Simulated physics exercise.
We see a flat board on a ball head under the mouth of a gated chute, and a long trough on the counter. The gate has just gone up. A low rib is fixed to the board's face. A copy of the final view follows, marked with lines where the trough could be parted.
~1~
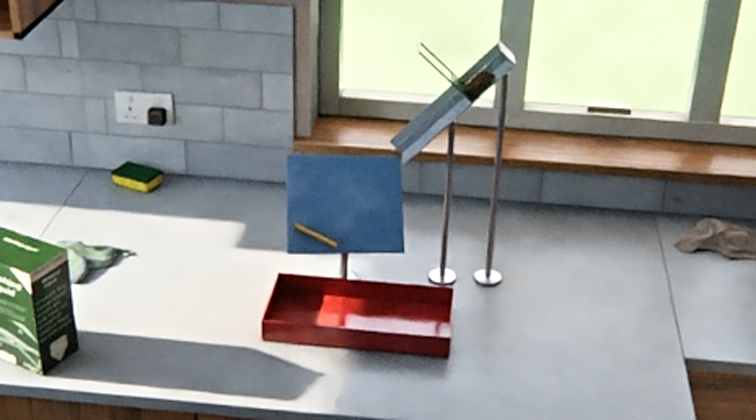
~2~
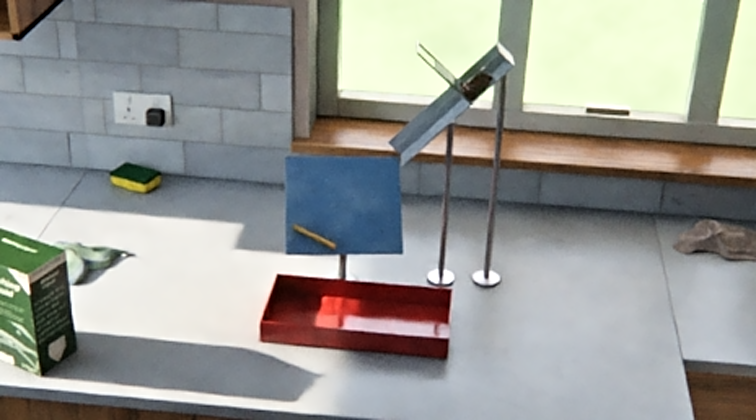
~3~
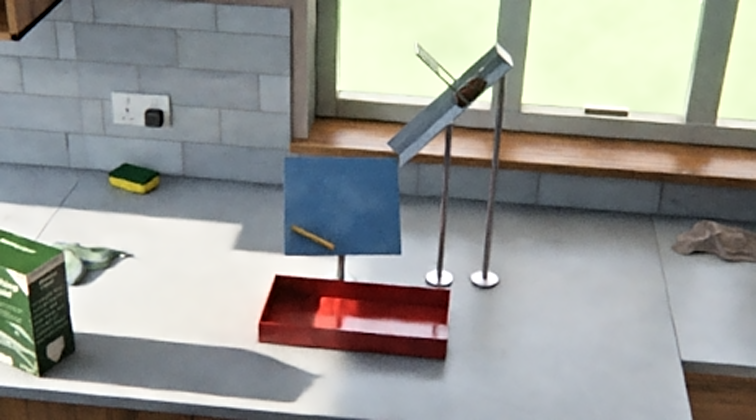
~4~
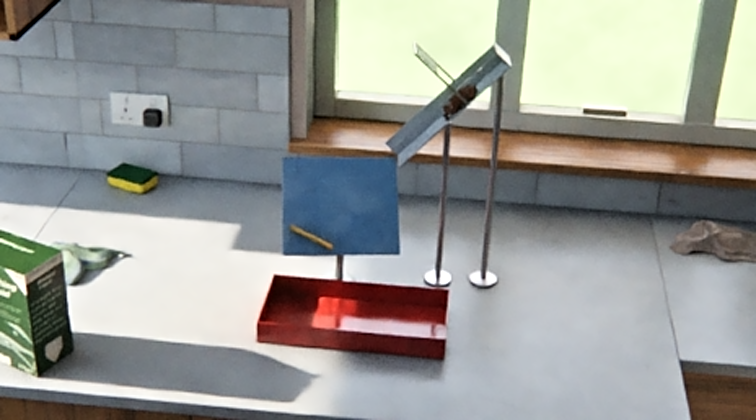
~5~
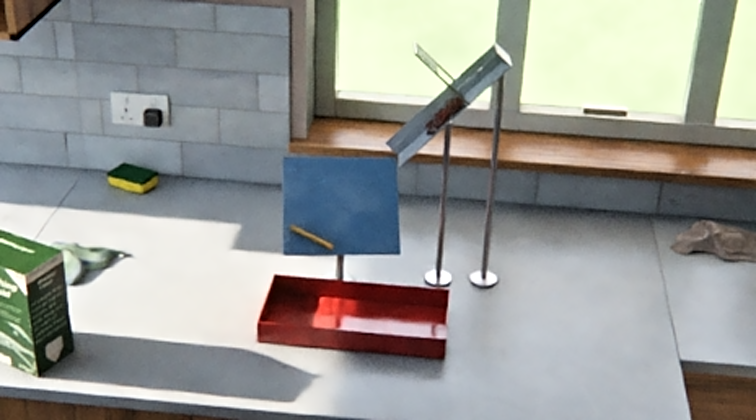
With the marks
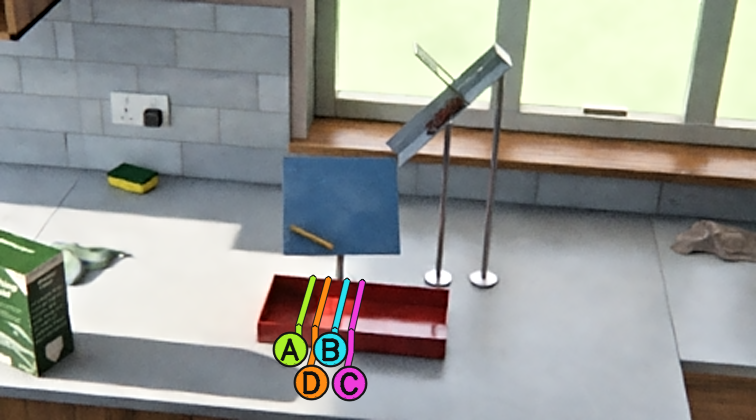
Dark reddish beans slide slowly down a sloping metal chute above a tilted blue board.
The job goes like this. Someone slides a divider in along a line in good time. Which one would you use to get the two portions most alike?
Choose B.
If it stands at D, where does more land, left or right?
More lands on the right.
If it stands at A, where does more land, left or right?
The right side.
On the marked copy, line A crosses the front rim at (298, 326); line B crosses the front rim at (334, 329); line C crosses the front rim at (351, 330); line D crosses the front rim at (315, 327).
If A is chosen, of what is caught, none on the left of the divider, all on the right.
If B is chosen, of what is caught, about half on the left of the divider, about half on the right.
If C is chosen, of what is caught, most on the left of the divider, about a quarter on the right.
If D is chosen, of what is caught, a small part on the left of the divider, nearly all on the right.
